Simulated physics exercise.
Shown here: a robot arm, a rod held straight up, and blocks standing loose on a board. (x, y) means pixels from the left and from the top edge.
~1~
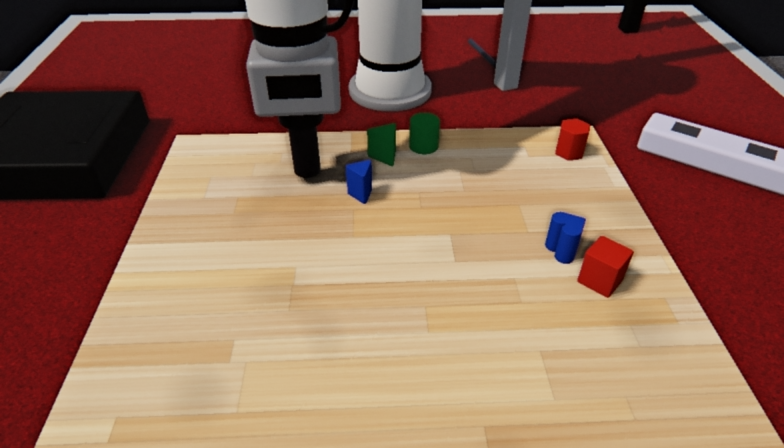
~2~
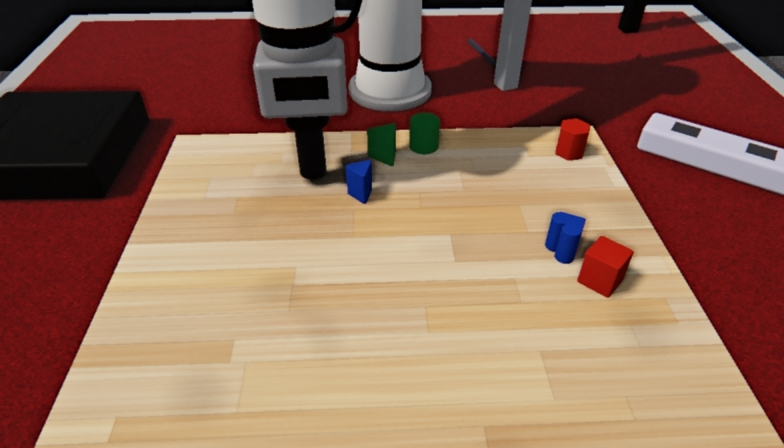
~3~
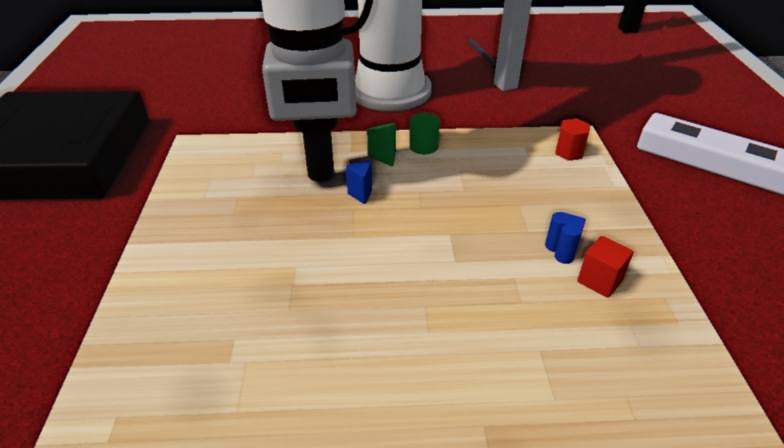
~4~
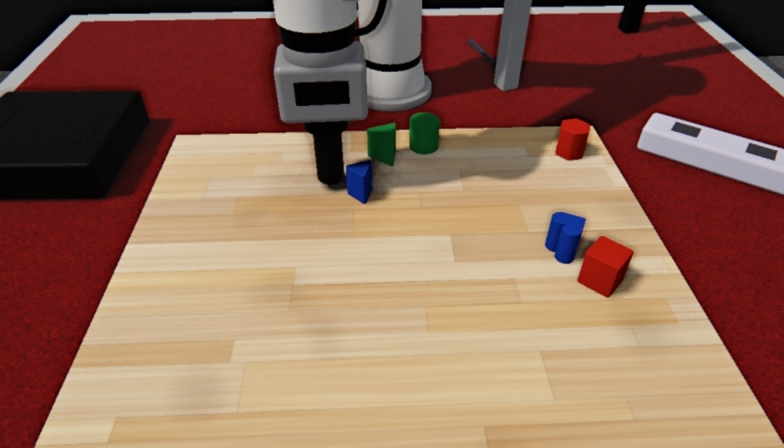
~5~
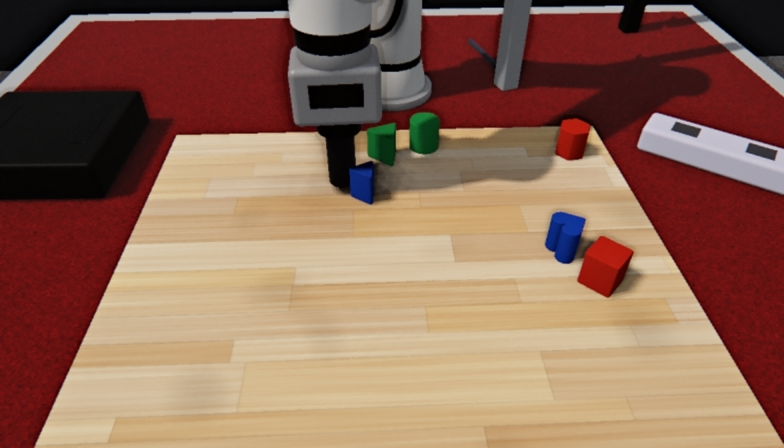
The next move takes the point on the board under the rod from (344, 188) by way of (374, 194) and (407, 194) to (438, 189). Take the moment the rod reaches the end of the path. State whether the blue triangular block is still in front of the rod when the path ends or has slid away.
Prediction: Slipped aside.
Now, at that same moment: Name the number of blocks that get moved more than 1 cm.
There will be one block displaced.
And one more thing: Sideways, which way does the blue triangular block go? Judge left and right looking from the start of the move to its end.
My answer: Right.
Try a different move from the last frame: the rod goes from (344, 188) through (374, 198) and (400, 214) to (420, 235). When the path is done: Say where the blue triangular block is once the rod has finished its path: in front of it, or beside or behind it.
Looking at the end of the path, the blue triangular block has slipped free of the rod.
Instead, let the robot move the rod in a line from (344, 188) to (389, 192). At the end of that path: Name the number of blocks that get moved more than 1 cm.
Shifted over 1 cm: One.
On the path given first. One third of the way, rod at (375, 186); blue triangular block at (393, 175).
Two thirds of the way, rod at (407, 186); blue triangular block at (416, 180), turned 15° clockwise.
At the end, rod at (439, 181); blue triangular block at (417, 180), turned 15° clockwise; green triangular block in place.
